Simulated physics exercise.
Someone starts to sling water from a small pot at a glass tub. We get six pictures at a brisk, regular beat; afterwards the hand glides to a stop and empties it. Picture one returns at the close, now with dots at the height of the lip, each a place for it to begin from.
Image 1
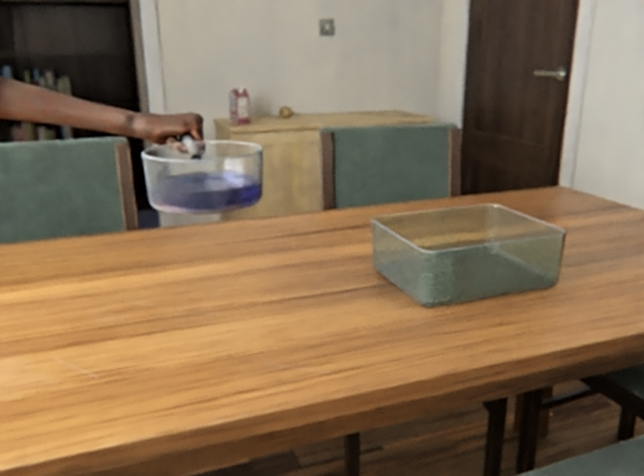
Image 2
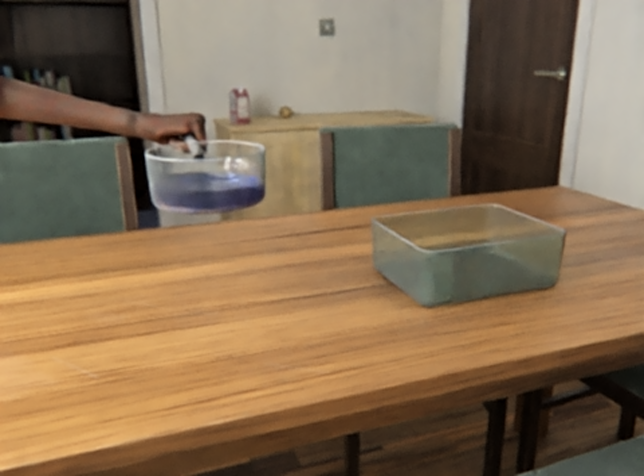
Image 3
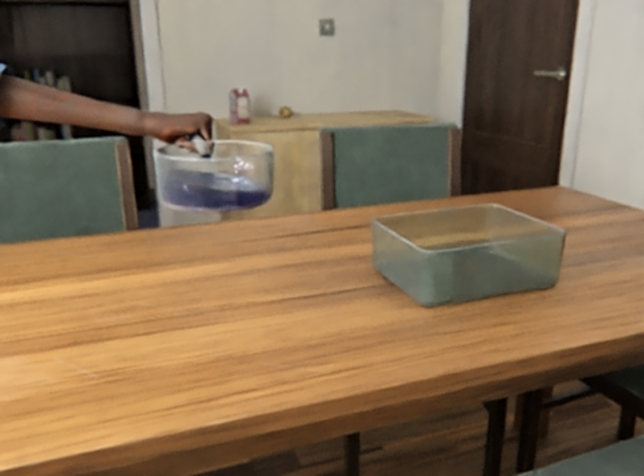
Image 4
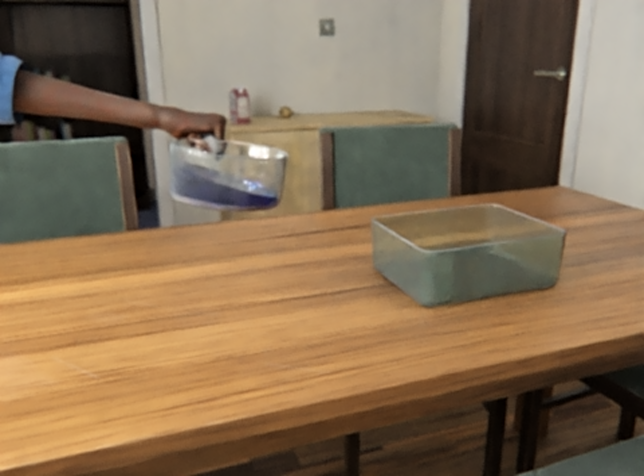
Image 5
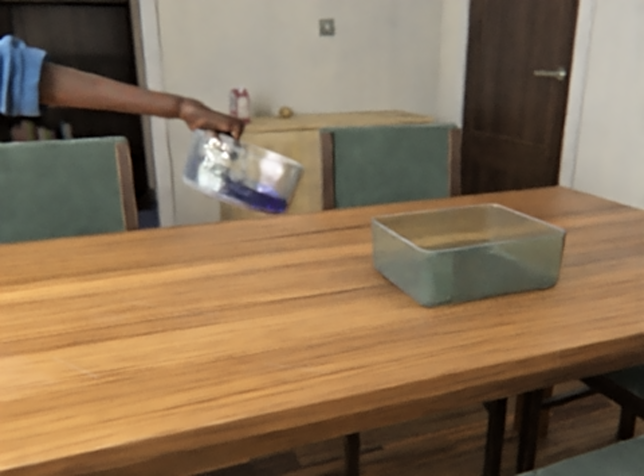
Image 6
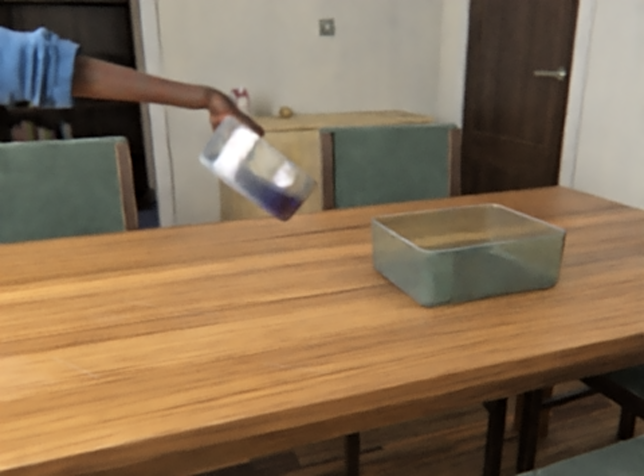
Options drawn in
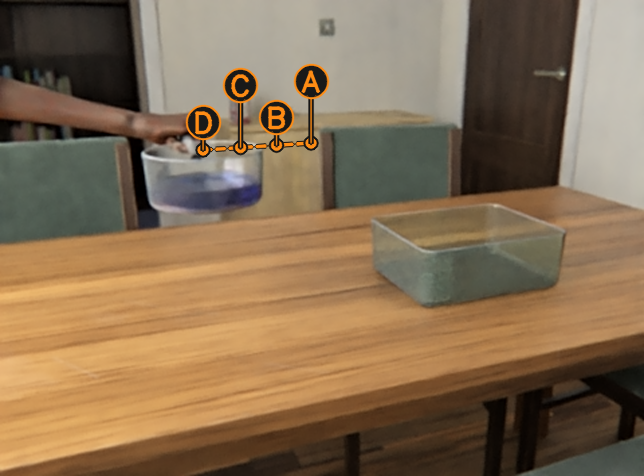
Hand holding a clear container of bluish-purple liquid above a wooden table, moving right and tilting it toward a glass tub.
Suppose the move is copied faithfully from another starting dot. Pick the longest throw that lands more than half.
The answer is place A.
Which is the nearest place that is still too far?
B.
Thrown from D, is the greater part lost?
Yes, it does.
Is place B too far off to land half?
Yes.
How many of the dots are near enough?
One.
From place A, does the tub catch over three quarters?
No, it does not.
On the marked copy, A at (311, 143); B at (276, 145); C at (240, 147); D at (203, 150).
For place A, about 66 % lands in the tub, 26 % falls short and 9 % goes beside or beyond.
For place B, about 24 % lands in the tub, 73 % falls short and 3 % goes beside or beyond.
For place C, about 0 % lands in the tub, 98 % falls short.
For place D, about 0 % lands in the tub, 100 % falls short.
